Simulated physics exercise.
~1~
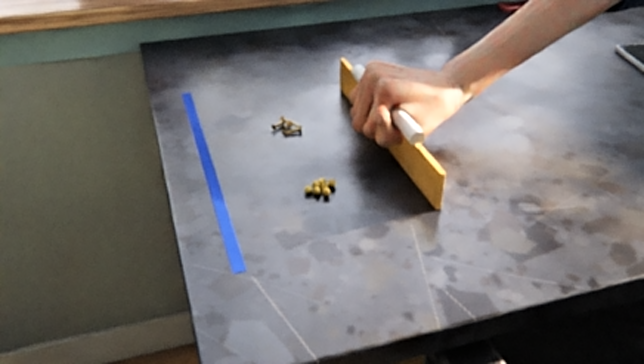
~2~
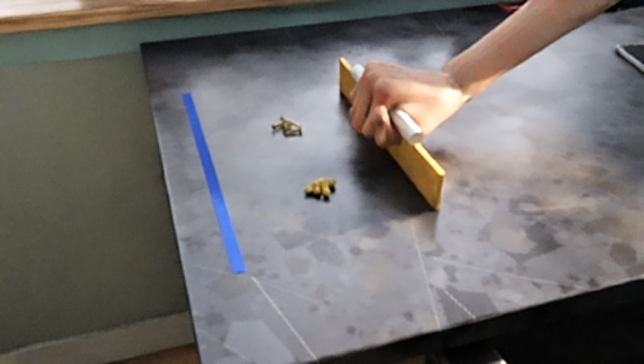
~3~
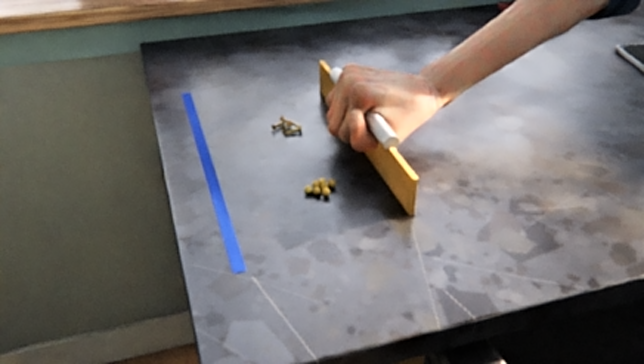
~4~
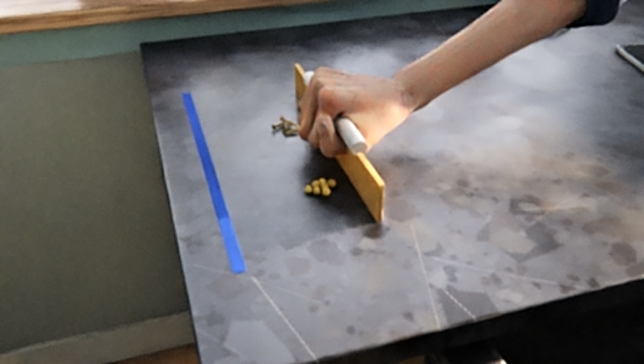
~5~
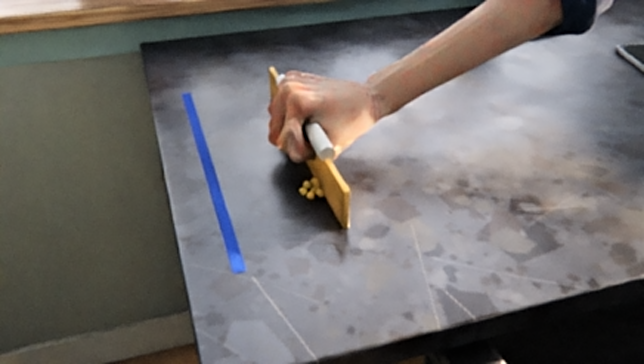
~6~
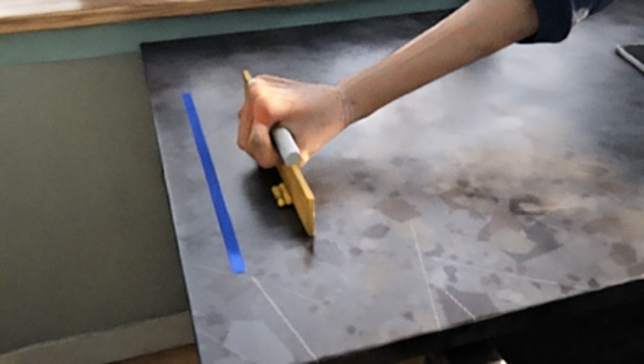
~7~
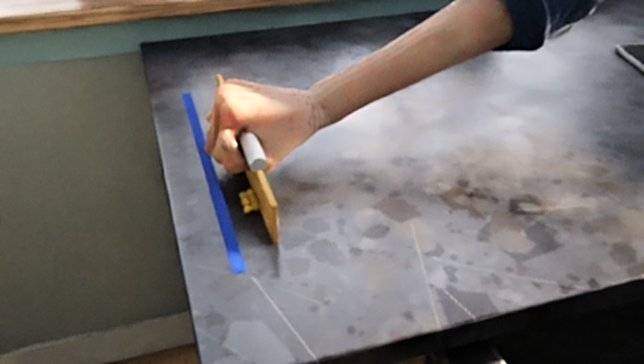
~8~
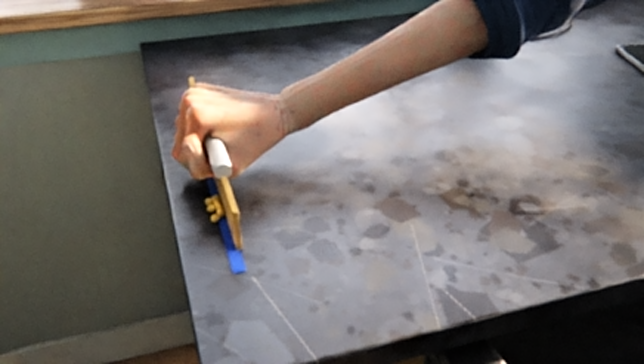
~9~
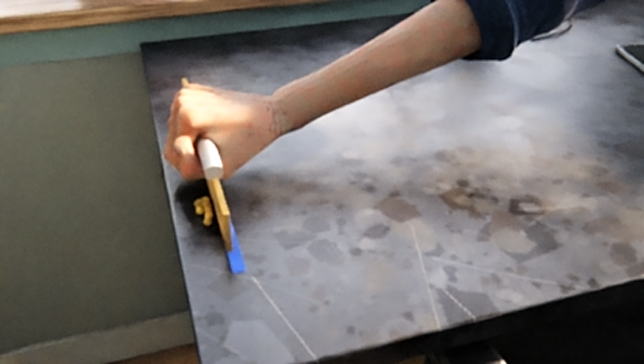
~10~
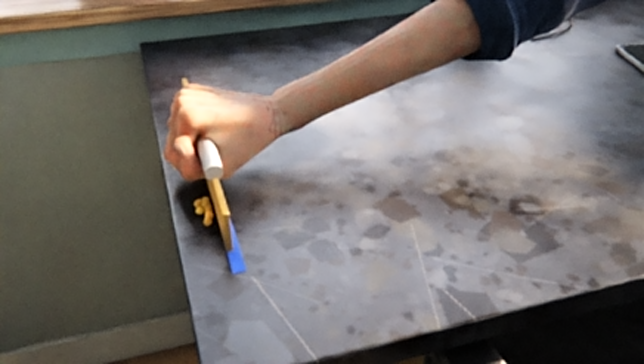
A hand grips the pale handle of a yellow scraper on a dark, mottled tabletop, seen from above at an angle by a still camera, with a green wall at left. Two small piles of loose brass-coloured pieces lie left of the blade, one behind the other, and a strip of blue tape runs near the table's left end. After a brief pause, the hand pushes the scraper left, and the blade reaches the front pile while the back one disappears behind the hand. The front pieces slide along to the tape and just past it. The scraper stops over the tape, with the visible pieces still on the table.
